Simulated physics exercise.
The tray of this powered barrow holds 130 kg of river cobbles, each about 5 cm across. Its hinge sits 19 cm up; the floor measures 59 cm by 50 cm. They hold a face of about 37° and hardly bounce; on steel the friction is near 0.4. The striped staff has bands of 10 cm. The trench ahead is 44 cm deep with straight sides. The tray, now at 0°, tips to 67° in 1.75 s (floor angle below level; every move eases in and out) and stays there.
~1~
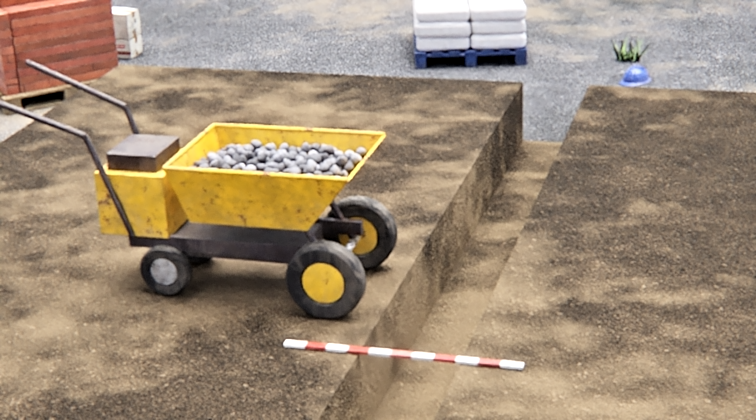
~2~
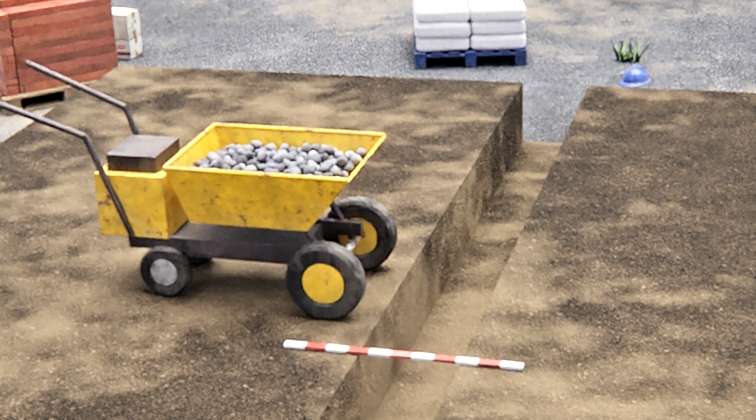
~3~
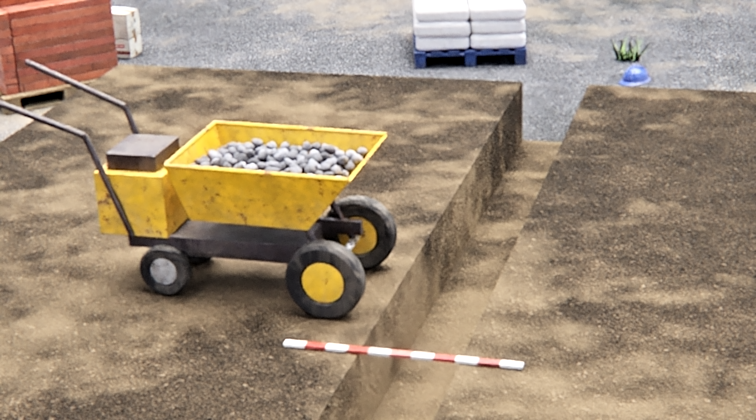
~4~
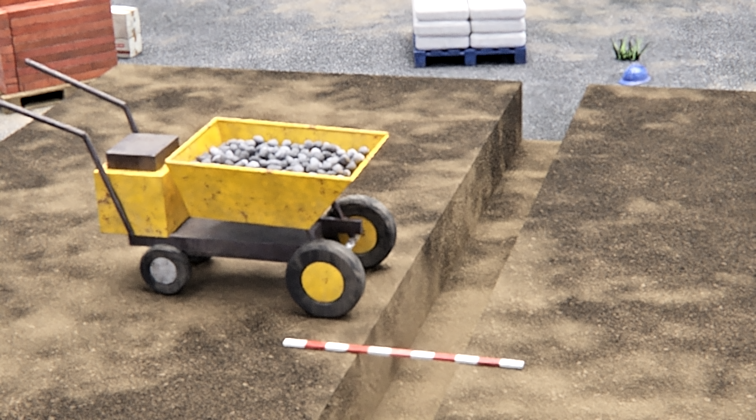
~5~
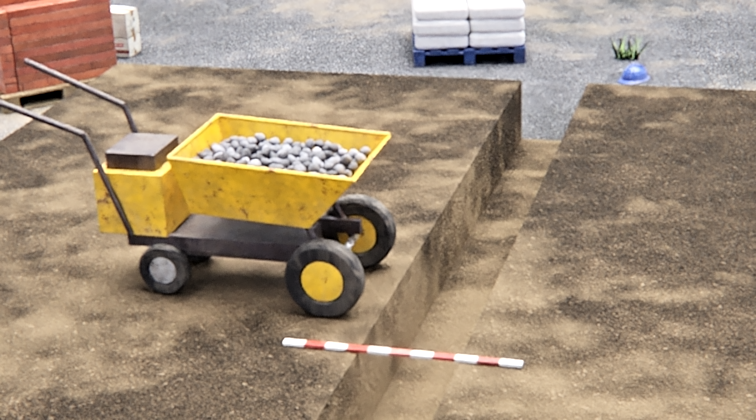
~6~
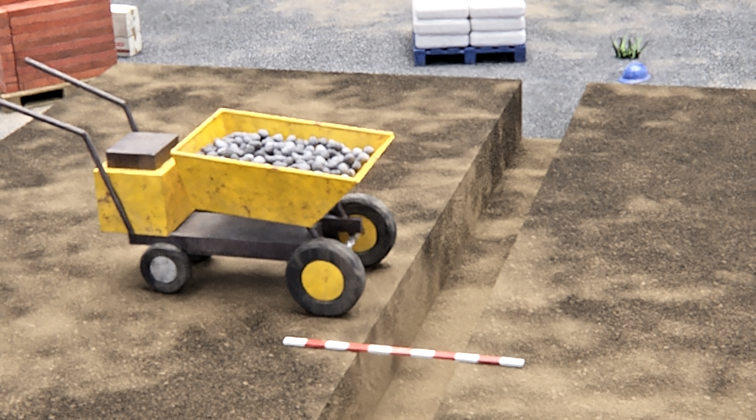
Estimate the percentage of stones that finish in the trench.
About 60 per cent.
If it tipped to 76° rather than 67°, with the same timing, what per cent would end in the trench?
Then about 50 per cent.
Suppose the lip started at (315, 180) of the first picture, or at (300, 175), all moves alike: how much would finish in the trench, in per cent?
Near 90 per cent from the first place, 100 from the second.
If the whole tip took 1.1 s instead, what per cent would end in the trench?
Then about 50 per cent.
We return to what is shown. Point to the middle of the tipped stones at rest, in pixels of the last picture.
Near (477, 360).
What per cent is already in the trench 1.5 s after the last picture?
About 20 per cent by then.
Then, 1.0 s after the last picture the floor is at 56°, 100 % in the tray; the foremost stones are at (438, 230).
Then, 1.5 s after the last picture the floor is at 67°, 57 % in the tray, 18 % in the trench, 25 % past the trench; the foremost stones are at (557, 314).
Then, 1.9 s after the last picture the floor is at 67°, 30 % in the tray, 29 % in the trench, 42 % past the trench; the foremost stones are at (622, 306).
Then, 3.9 s after the last picture the floor is at 67°, 0 % in the tray, 60 % in the trench, 40 % past the trench; the foremost stones are at (660, 288).
